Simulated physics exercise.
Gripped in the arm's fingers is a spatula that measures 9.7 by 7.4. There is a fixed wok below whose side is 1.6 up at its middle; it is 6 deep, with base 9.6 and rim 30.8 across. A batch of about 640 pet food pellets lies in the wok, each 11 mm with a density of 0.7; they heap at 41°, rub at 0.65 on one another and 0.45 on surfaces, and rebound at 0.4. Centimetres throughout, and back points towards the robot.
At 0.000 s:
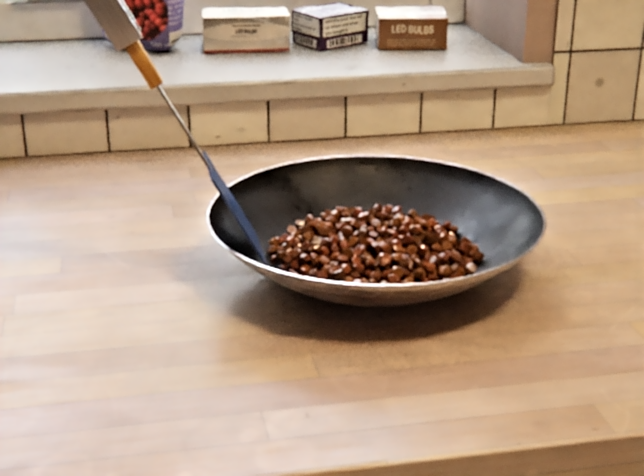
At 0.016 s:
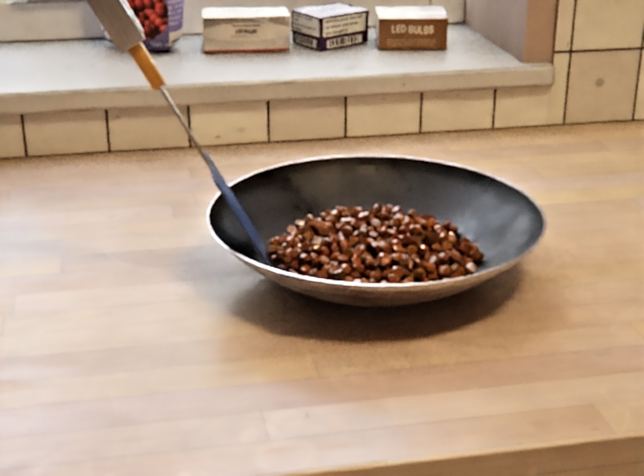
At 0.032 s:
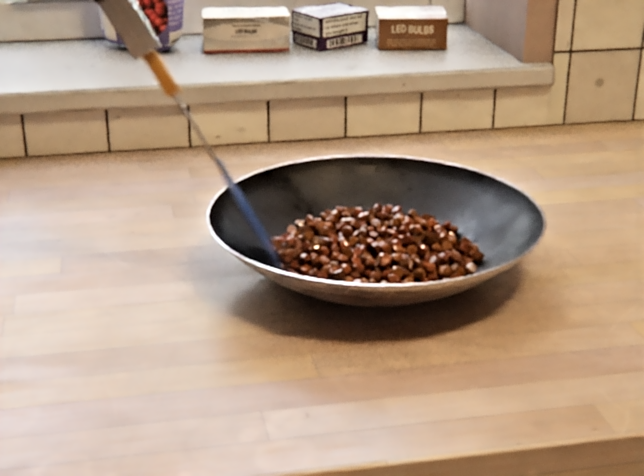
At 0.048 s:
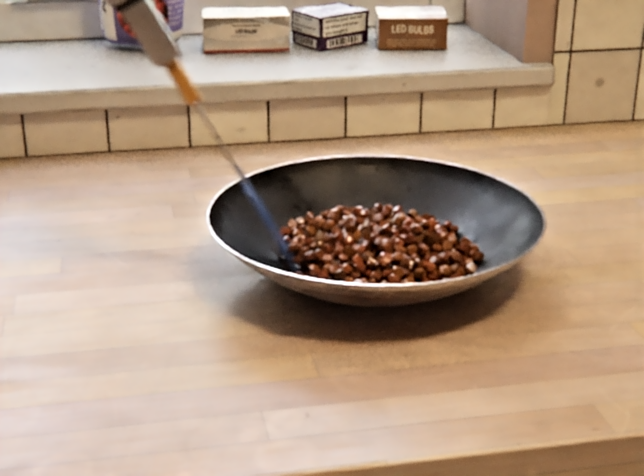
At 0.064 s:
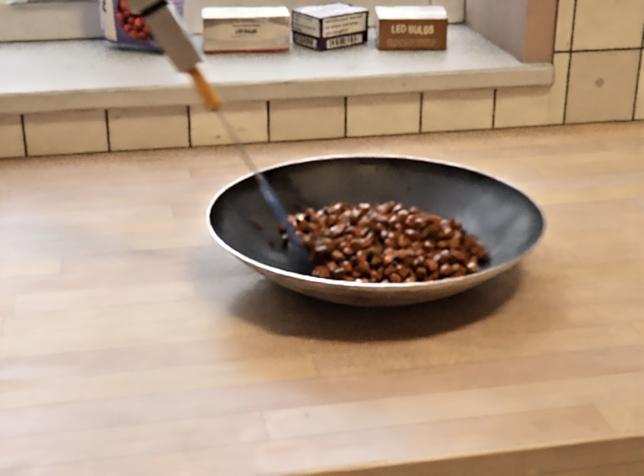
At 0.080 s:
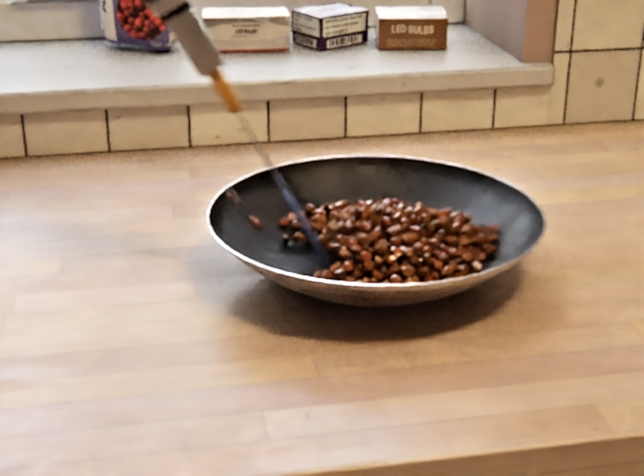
A robot arm pushes a spatula rightward through a heap of brown pellets in a wok.
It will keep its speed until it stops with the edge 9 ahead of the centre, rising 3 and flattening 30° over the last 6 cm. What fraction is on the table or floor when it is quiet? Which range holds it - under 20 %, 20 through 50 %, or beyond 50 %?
The range 20 through 50 % holds it.
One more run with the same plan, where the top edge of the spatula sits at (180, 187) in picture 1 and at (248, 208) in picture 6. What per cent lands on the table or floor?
Off the vessel, on the table or floor: Some 20 percent.
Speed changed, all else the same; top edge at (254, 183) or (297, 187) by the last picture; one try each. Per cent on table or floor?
Respectively, around 15 and 25 per cent.
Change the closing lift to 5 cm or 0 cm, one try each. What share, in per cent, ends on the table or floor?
Result, in order: Approx. 25 % and 20 %.
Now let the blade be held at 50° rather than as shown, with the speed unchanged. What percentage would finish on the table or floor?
Estimate: Approx. 30 %.
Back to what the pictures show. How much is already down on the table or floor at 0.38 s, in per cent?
My estimate is roughly 20 %.
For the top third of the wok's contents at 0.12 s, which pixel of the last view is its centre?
I'd point to about (410, 226).
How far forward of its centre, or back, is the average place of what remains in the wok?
I'd say it's roughly 4.0 cm toward the front.
After 0.12 s, sloping 62°, highest piece 13 above the table; 638 in the wok, 1 on the blade or in flight.
After 0.16 s, sloping 54°, highest piece 17 above the table; 636 in the wok, 3 on the blade or in flight.
After 0.38 s, sloping 32°, highest piece 11 above the table; 452 in the wok, 123 on the table or floor, 64 on the blade or in flight.
After 1.43 s, sloping 32°, highest piece 6 above the table; 449 in the wok, 190 on the table or floor.
At rest, 449 in the wok, 190 on the table or floor. That is 30 % on the table or floor.
